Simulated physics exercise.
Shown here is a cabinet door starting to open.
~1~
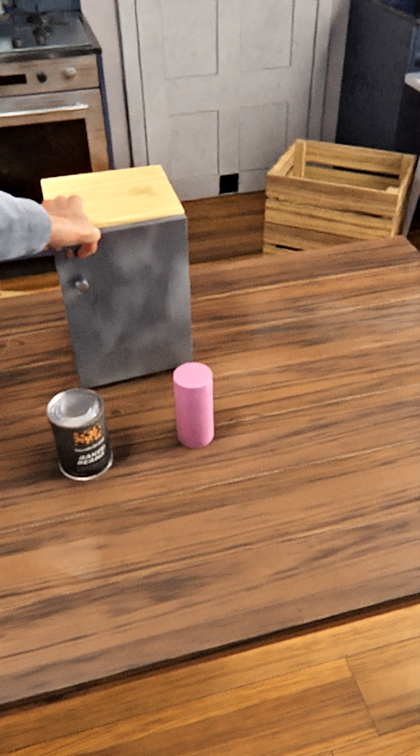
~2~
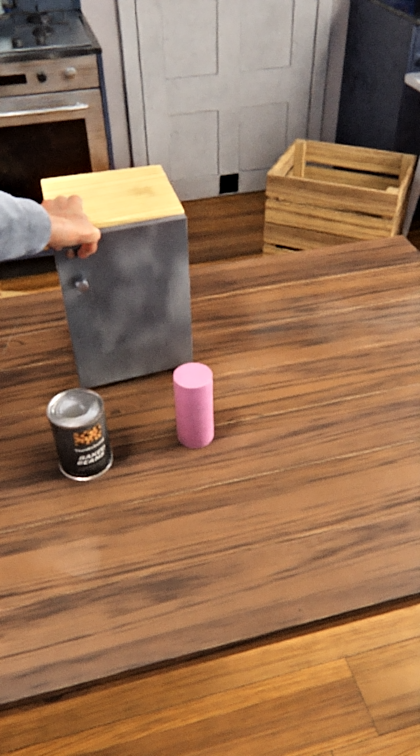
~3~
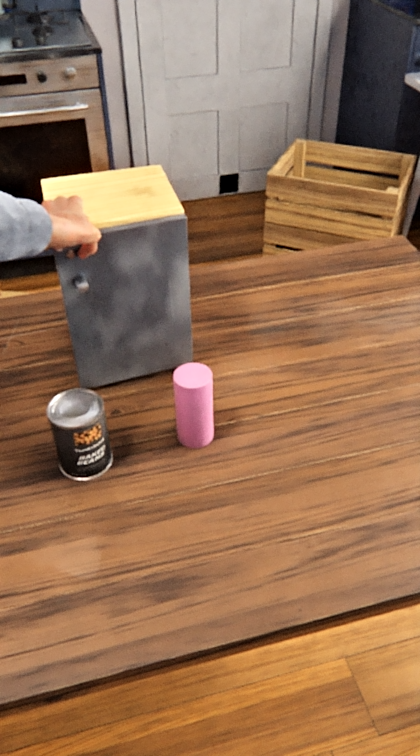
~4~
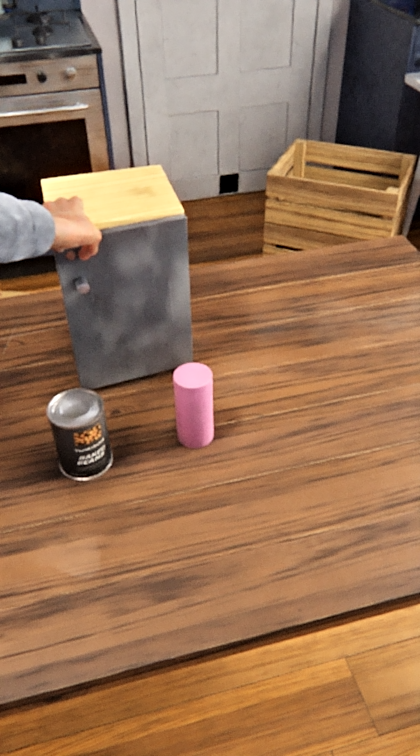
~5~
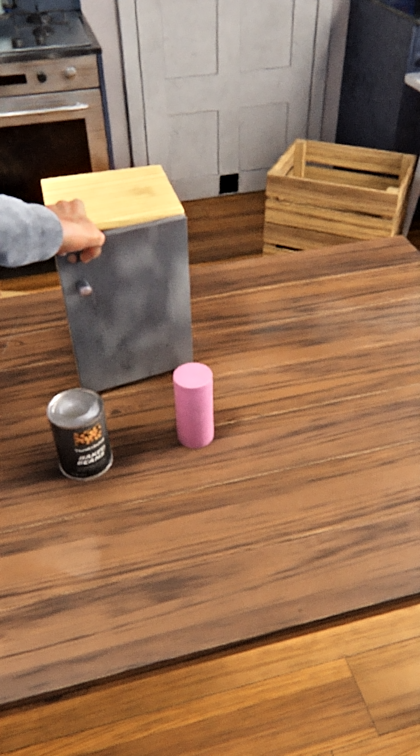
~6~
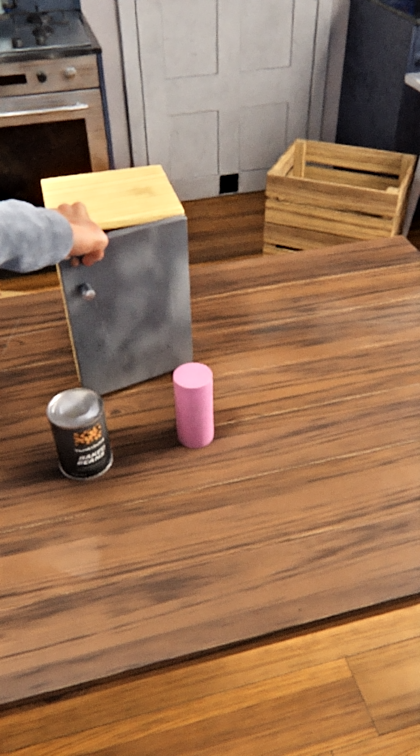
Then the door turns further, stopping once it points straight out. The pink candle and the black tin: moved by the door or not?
Outcome - pink candle: Moved; black tin: Not moved.
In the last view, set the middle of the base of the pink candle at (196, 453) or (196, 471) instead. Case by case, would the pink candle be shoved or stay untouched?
Well, on the first go it gets bumped away, and on the second it is passed by.
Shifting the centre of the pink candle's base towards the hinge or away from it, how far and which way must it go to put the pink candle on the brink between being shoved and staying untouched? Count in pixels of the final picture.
Direction down, size about 28 pixels.
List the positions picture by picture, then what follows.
The first picture shows door 4° open; pink candle (194, 406); black tin (81, 435); door (131, 310).
The second picture shows door 4° open; black tin (81, 435); door (131, 310).
The third picture shows door 4° open; pink candle (194, 407); door (131, 311).
The fourth picture shows door 6° open; black tin (81, 435); door (132, 311).
The fifth picture shows door 9° open; pink candle (194, 407); door (133, 313).
The sixth picture shows door 12° open; pink candle (194, 407); black tin (81, 435); door (134, 315).
Then, 1.30 s later than the last frame, door 72° open; pink candle shifted a little near (203, 407); black tin at rest near (81, 435).
When it is over, the pink candle gets knocked, near (238, 405); the black tin escapes contact, near (81, 435).
